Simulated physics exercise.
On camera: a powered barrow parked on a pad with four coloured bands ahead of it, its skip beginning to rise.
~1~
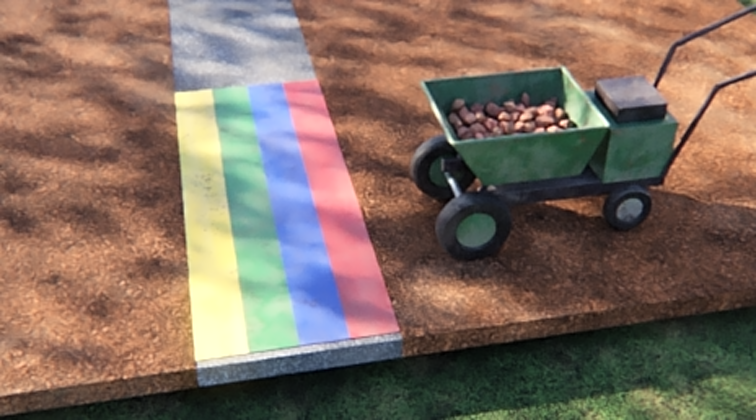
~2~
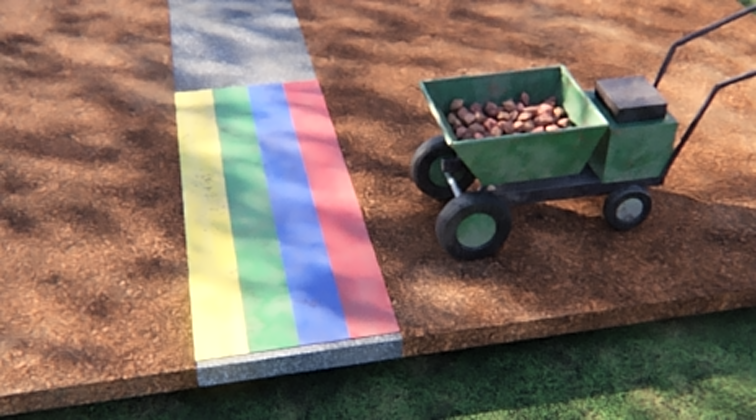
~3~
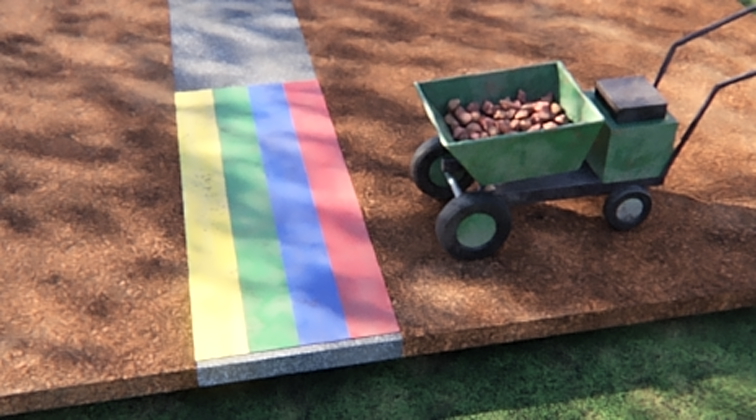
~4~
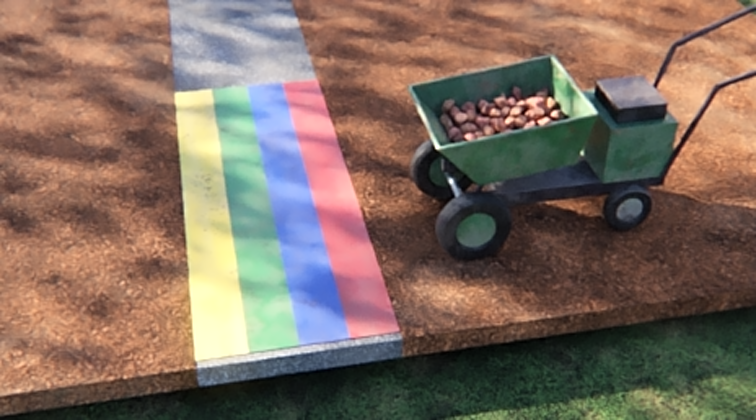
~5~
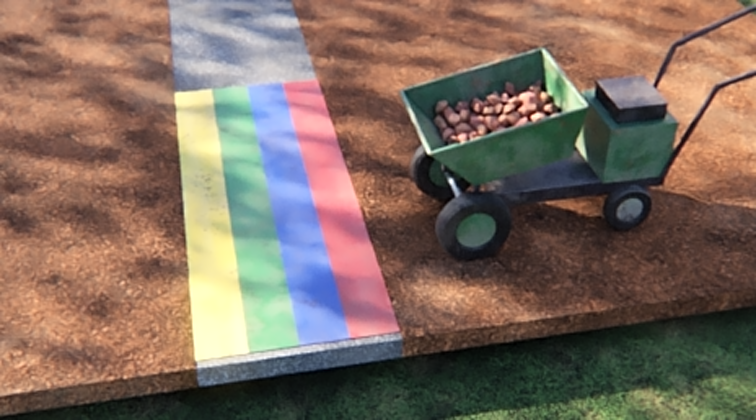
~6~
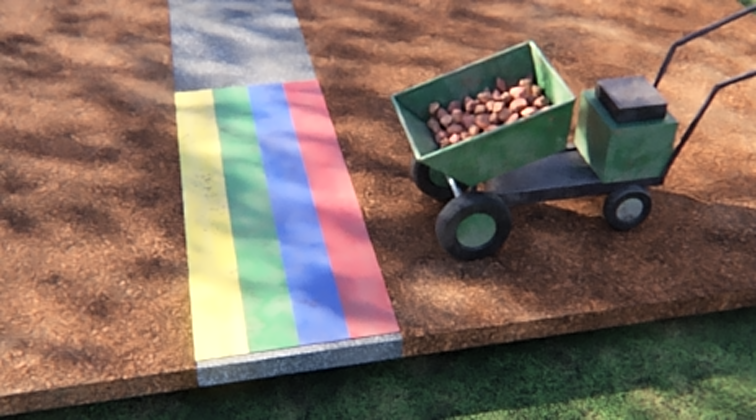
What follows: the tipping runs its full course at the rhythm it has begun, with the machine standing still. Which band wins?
Most lies over the red band.
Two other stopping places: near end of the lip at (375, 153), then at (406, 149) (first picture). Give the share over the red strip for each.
The first gives 0 %, the second 10 %.
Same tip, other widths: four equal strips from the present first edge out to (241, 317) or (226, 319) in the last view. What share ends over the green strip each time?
Near 10 % and 10 %.
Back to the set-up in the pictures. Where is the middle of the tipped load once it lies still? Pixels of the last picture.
Roughly at (330, 238).
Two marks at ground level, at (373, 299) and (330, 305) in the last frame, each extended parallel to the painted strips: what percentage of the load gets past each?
The first gives 70 %, the second 30 %.
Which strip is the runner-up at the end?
The runner-up: The blue strip.
Soon after the last picture, skip tipped steeply; all in the skip.
A little later, skip tipped steeply; nearly all in the skip; a small part over the red strip; a stray few over the blue strip.
Later still, skip tipped right over; about a third in the skip; about a third over the red strip; about a quarter over the blue strip; a small part over the green strip; a stray few over the yellow strip.
By the end, skip tipped right over; a small part in the skip; about half over the red strip; about a quarter over the blue strip; a small part over the green strip; a stray few over the yellow strip; a small part off the paint.
